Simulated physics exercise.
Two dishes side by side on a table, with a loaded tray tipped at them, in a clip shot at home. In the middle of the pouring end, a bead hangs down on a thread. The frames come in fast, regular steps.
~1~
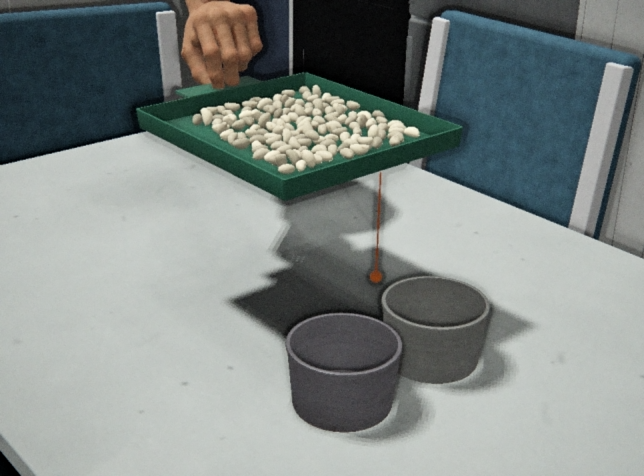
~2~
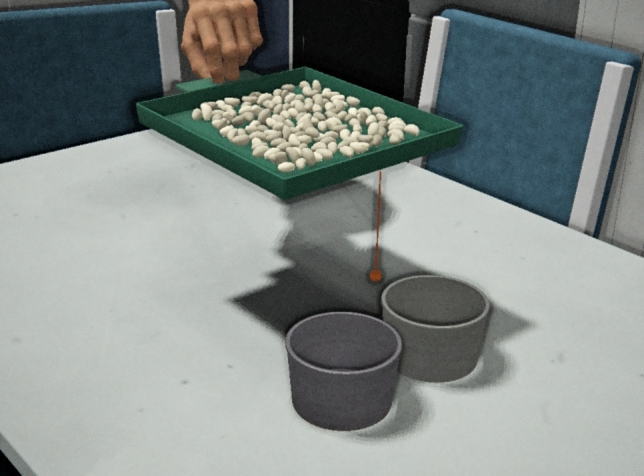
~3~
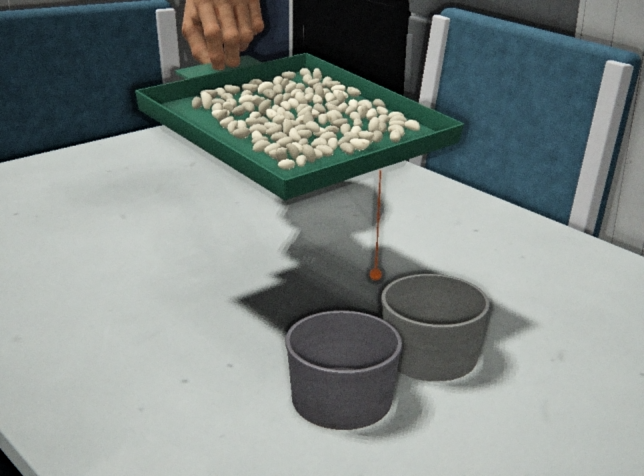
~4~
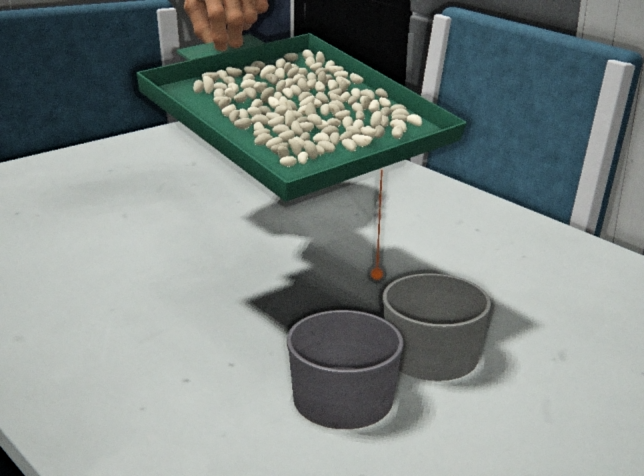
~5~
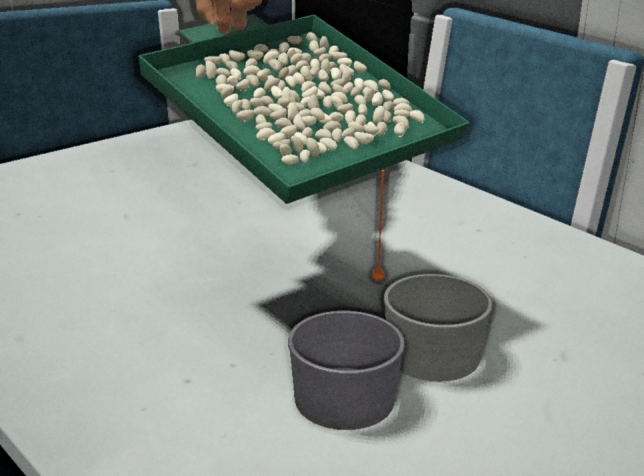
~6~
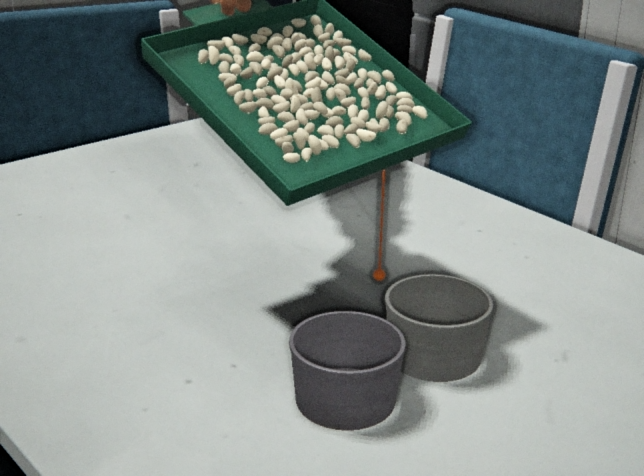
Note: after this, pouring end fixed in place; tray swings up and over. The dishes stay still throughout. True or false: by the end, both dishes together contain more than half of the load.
True.
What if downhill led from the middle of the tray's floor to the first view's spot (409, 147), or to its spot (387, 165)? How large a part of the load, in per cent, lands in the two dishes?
It comes to about 20 per cent the first time and about 50 per cent the second.
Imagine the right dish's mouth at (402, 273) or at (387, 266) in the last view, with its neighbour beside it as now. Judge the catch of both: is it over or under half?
In the first position a minority, in the second a minority.
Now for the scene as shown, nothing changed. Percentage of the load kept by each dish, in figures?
50 percent ends in the left dish, 20 percent in the right.
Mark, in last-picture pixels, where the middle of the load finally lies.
About pixel (384, 390).
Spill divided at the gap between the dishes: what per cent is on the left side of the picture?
That comes to about 10 per cent of the pieces.
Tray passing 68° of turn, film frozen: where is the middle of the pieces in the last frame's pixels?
(363, 113).
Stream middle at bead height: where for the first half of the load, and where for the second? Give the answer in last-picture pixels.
First close to (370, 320), next close to (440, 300).
Just after the last frame, tray tipped steeply; almost all on the tray; just a few in the air.
A moment on, tray tipped past a quarter turn; almost all on the tray; about a tenth in the left dish; just a few in the right dish; just a few outside both.
Further on, tray tipped past a quarter turn; roughly half in the left dish; roughly a quarter in the right dish; roughly a third outside both.
When it is over, tray tipped past a quarter turn; roughly half in the left dish; roughly a quarter in the right dish; roughly a third outside both.
